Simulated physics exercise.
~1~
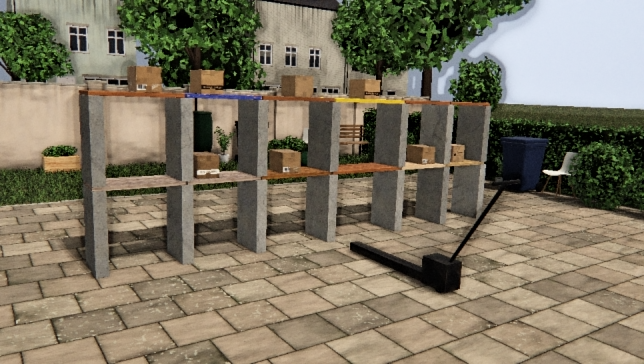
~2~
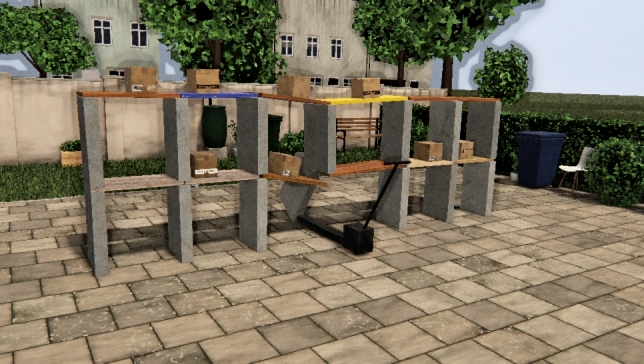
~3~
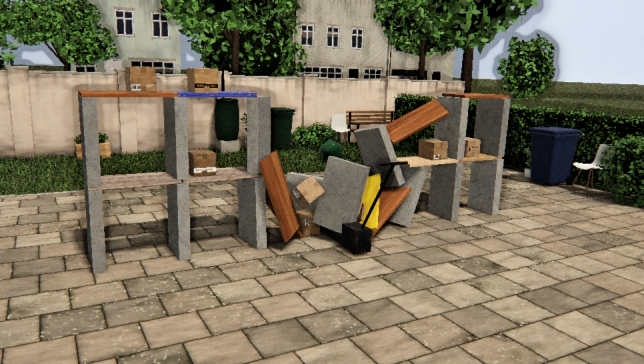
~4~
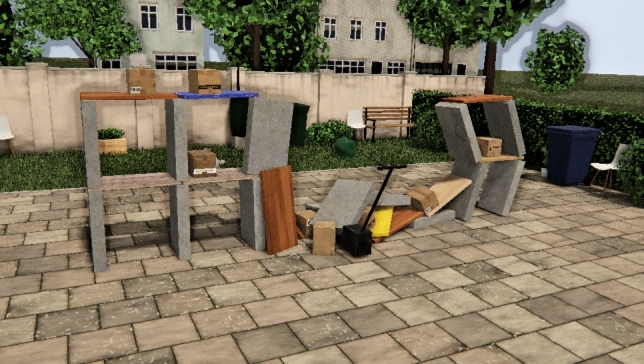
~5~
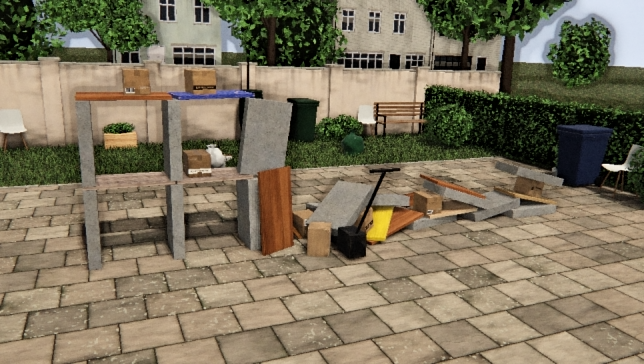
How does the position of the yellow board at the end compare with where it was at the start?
At the start the yellow board lies along the top tier of the structure, and by the end it is down low in the heap of fallen pieces beside the black jack.
